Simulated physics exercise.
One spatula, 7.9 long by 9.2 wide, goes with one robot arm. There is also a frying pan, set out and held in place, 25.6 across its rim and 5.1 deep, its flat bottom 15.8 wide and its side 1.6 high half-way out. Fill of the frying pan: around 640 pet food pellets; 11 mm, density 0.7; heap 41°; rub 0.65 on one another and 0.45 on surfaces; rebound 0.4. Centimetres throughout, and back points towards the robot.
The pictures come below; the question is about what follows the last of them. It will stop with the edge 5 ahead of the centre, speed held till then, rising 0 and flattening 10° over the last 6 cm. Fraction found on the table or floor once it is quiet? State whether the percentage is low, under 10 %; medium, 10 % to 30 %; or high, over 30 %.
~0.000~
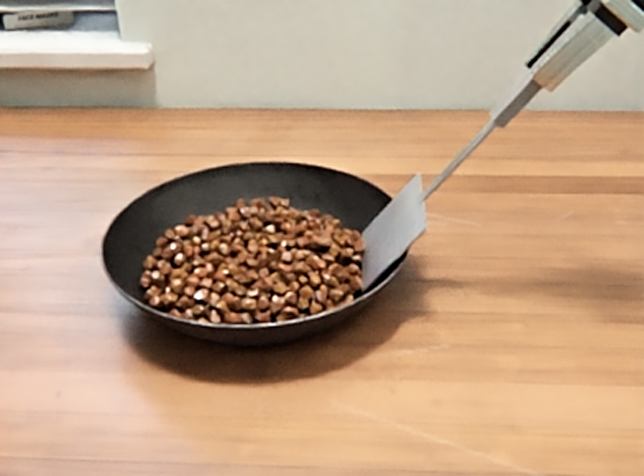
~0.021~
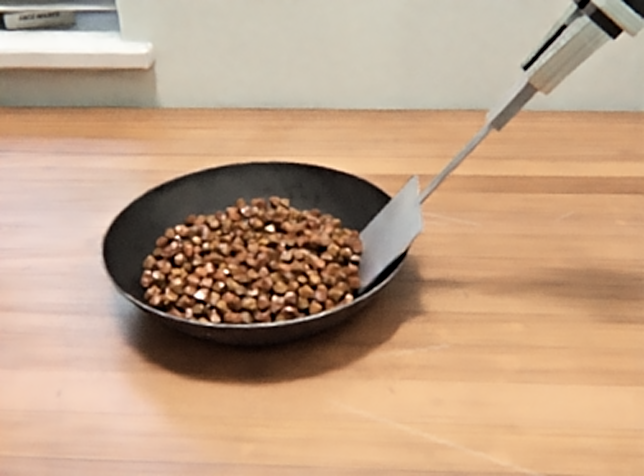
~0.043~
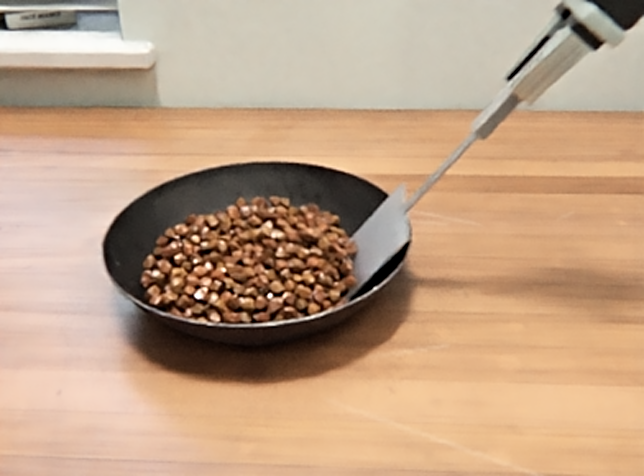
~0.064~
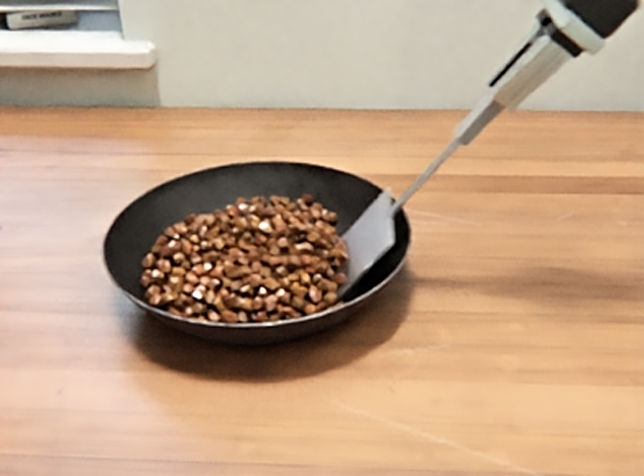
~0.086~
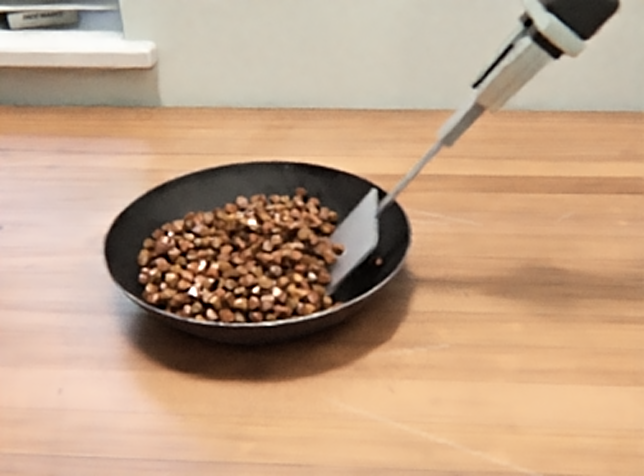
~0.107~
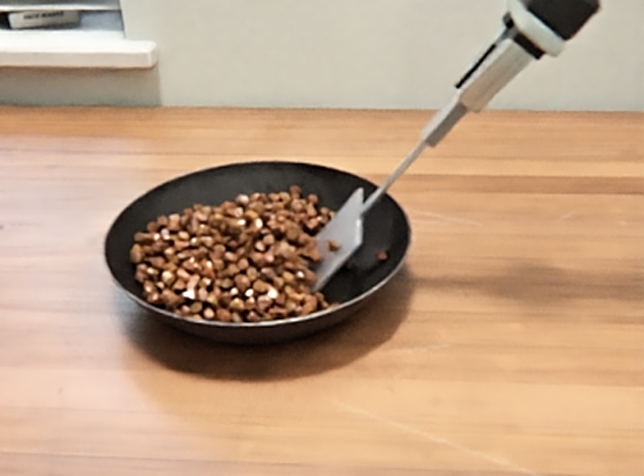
The percentage is low.
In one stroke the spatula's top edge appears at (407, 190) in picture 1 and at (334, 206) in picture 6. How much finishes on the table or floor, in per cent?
It comes to something like 5 %, give or take.
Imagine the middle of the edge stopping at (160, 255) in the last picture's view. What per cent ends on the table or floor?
Around 25 percent ends on the table or floor.
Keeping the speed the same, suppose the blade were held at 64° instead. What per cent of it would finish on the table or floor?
Near 5 %.
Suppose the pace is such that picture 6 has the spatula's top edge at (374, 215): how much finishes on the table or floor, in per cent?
Near 5 in a hundred.
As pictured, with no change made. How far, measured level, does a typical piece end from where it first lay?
Level distance of around 5 cm.
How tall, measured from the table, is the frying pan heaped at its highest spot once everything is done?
7.0 cm.
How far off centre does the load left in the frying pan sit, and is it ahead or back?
It sits near 5.0 centimetres ahead of centre.
After 0.16 s, sloping 52°, highest piece 6 above the table; 638 in the frying pan.
After 0.21 s, sloping 48°, highest piece 7 above the table; 637 in the frying pan, 1 on the blade or in flight.
After 0.44 s, sloping 43°, highest piece 7 above the table; 595 in the frying pan, 40 on the table or floor, 3 on the blade or in flight.
After 1.49 s, sloping 43°, highest piece 7 above the table; 594 in the frying pan, 44 on the table or floor.
At rest, 594 in the frying pan, 44 on the table or floor. That is 7 % on the table or floor.
